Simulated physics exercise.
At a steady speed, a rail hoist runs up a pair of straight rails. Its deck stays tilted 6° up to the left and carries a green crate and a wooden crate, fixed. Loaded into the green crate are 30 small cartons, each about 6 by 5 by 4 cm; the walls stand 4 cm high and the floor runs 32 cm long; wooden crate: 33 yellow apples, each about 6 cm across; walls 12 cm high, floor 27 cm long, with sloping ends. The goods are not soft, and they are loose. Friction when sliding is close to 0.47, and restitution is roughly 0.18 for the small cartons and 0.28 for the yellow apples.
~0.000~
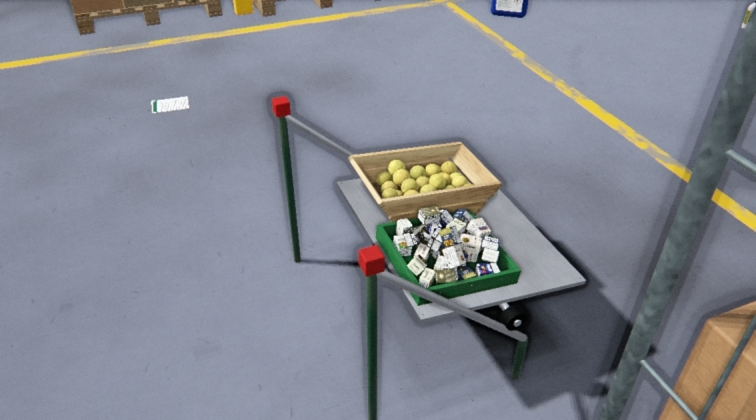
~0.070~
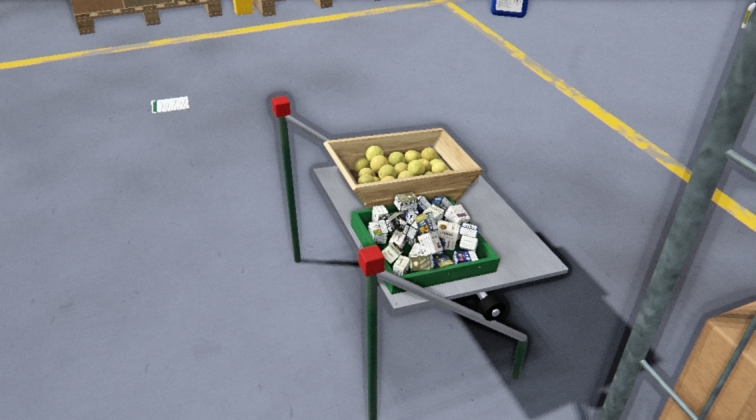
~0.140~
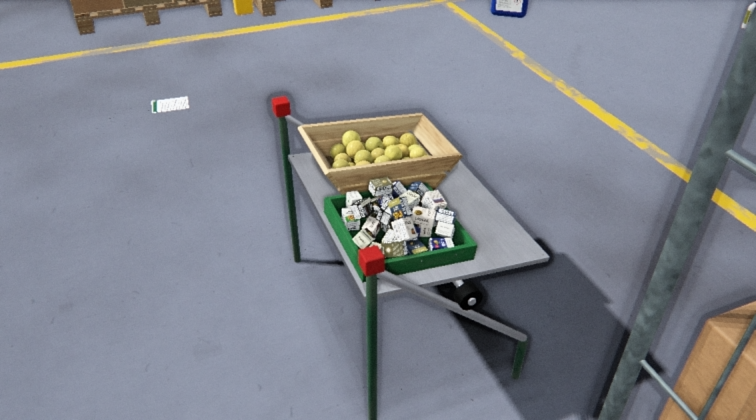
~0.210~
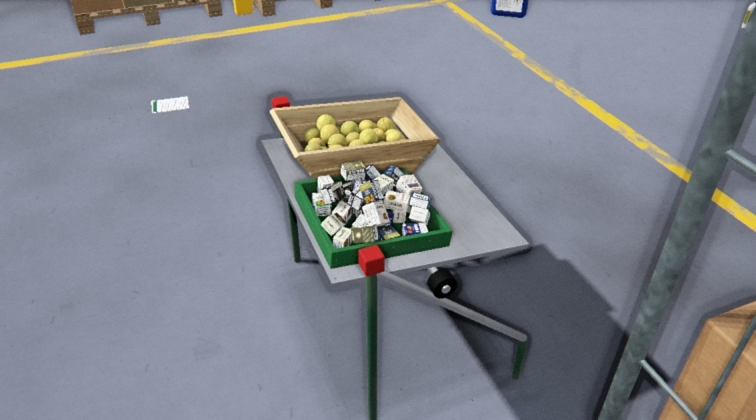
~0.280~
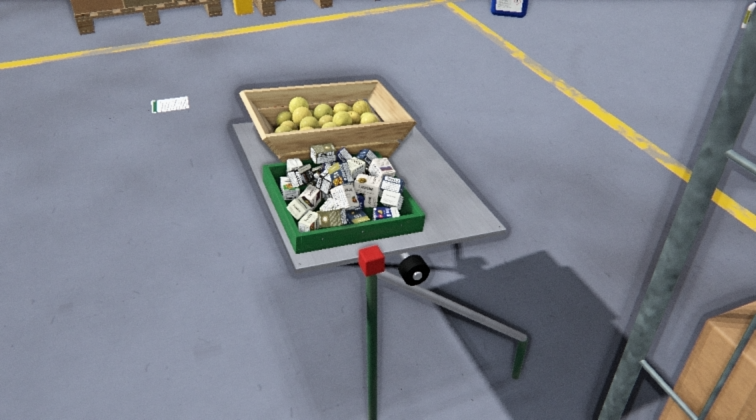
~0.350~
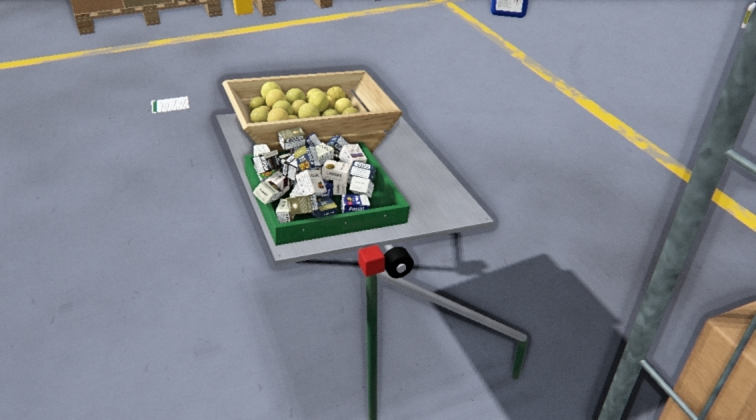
A flat grey platform carries two open containers in a warehouse-like space with a grey floor and yellow lines, seen from above by a still camera. A wooden crate of round yellow fruit sits behind a green crate heaped with small, mostly white cartons, near two red-capped green posts. The platform glides steadily up and left along slanting rails, both loads riding with it.
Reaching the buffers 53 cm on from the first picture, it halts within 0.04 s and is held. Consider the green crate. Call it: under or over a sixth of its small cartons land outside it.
Over.
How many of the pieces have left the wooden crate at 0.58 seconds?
Count for the wooden crate: Roughly 1.
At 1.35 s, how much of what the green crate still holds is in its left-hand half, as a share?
80 per cent or so.
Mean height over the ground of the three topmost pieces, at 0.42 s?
Height, averaged: Around 90 cm.
After 0.42 s, green crate 28 in, 2 out and wooden crate 33 in, 0 out.
After 0.58 s, green crate 22 in, 8 out and wooden crate 32 in, 1 out.
After 0.80 s, green crate 22 in, 8 out and wooden crate 32 in, 1 out.
Final count (at 1.35 s), green crate 22 in, 8 out and wooden crate 32 in, 1 out. Asked share, 8 of 30, 27 per cent.
